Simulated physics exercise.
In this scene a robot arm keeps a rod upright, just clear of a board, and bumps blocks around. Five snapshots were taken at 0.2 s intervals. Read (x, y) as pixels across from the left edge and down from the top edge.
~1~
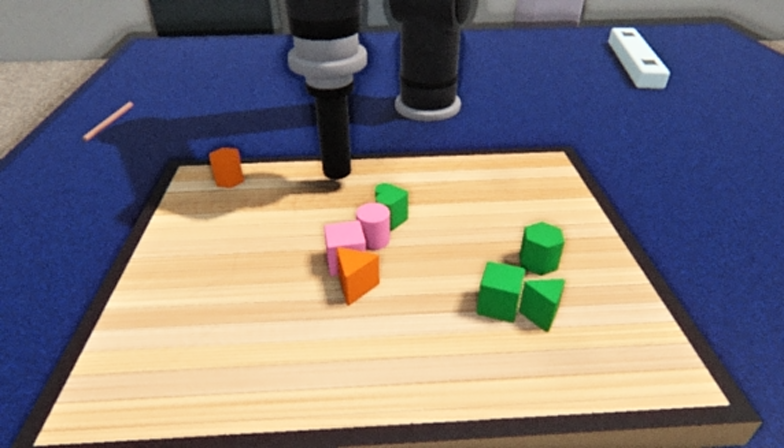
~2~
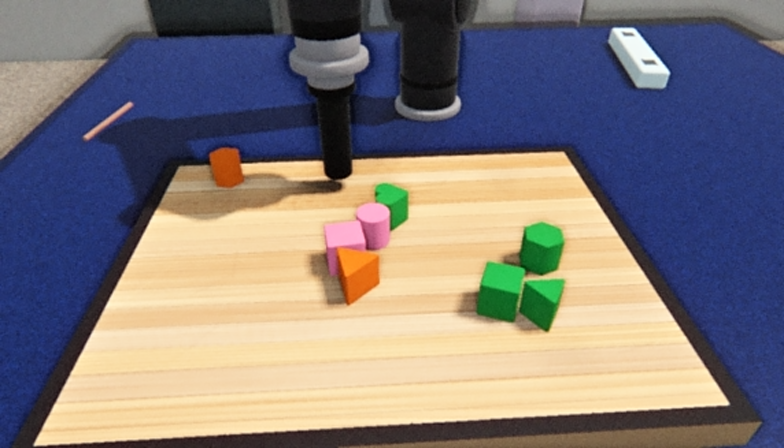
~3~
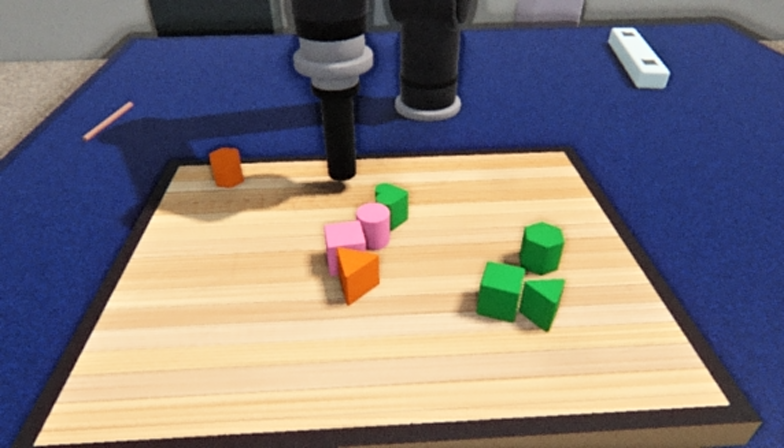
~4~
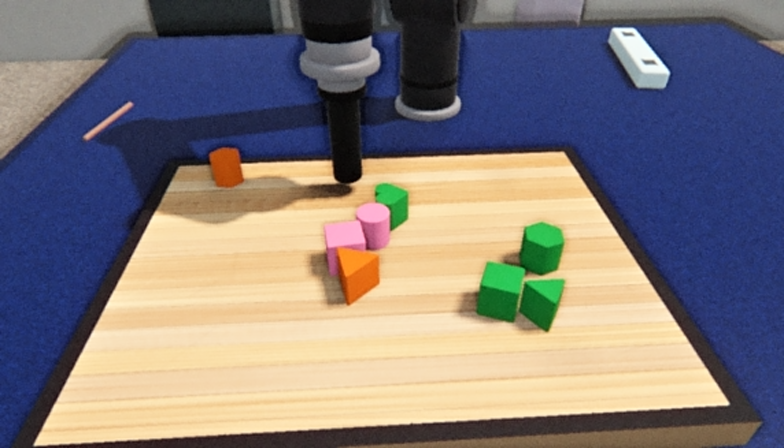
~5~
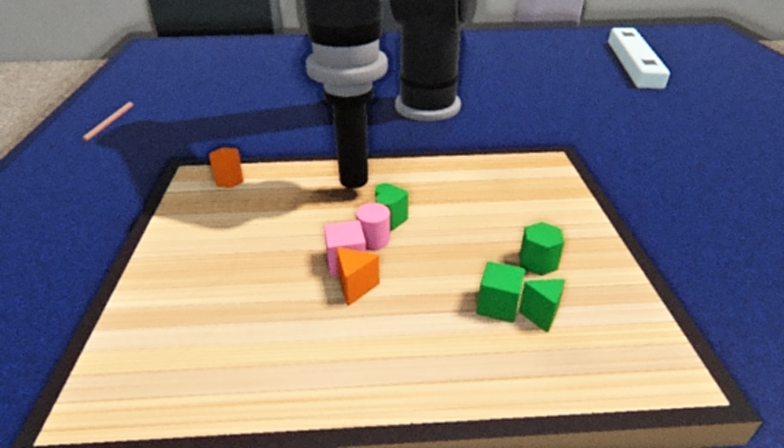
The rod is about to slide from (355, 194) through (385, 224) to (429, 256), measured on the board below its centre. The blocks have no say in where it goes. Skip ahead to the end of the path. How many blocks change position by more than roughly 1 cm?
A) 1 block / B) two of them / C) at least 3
My pick is B.
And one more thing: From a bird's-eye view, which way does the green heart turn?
The answer is counter-clockwise.
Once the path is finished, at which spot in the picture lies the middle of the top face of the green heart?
The point I'd pick in the picture is (469, 226).
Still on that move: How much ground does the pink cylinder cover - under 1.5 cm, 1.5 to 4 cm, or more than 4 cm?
If I had to pick, the pink cylinder travels from 1.5 to 4 cm here.
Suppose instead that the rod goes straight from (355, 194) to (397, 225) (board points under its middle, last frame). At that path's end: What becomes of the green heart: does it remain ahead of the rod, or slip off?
It is driven along in front.
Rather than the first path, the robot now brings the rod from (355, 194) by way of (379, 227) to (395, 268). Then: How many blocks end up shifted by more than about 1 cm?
My best guess is that three blocks or more move over 1 cm.
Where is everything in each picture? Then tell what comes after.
Lower end of the rod at (337, 173), tops of blocks, pink square piece at (344, 233), pink cylinder at (373, 212), green heart at (389, 193), in the first frame.
Rod at (339, 174), blocks as before, in the second frame.
Rod at (342, 175), blocks as before, in the third frame.
Rod at (348, 177), blocks as before, in the fourth frame.
Rod at (354, 182), pink square piece at (344, 233), pink cylinder at (373, 212), green heart at (389, 193), in the fifth frame.
What follows on the original path. One third of the way, rod at (374, 201); green heart at (401, 199).
Two thirds of the way, rod at (398, 221); pink cylinder at (375, 222); green heart at (434, 216), turned 30° anticlockwise.
At the end, rod at (430, 242); pink square piece not moved; pink cylinder at (375, 222); green heart at (469, 226), turned 80° anticlockwise.
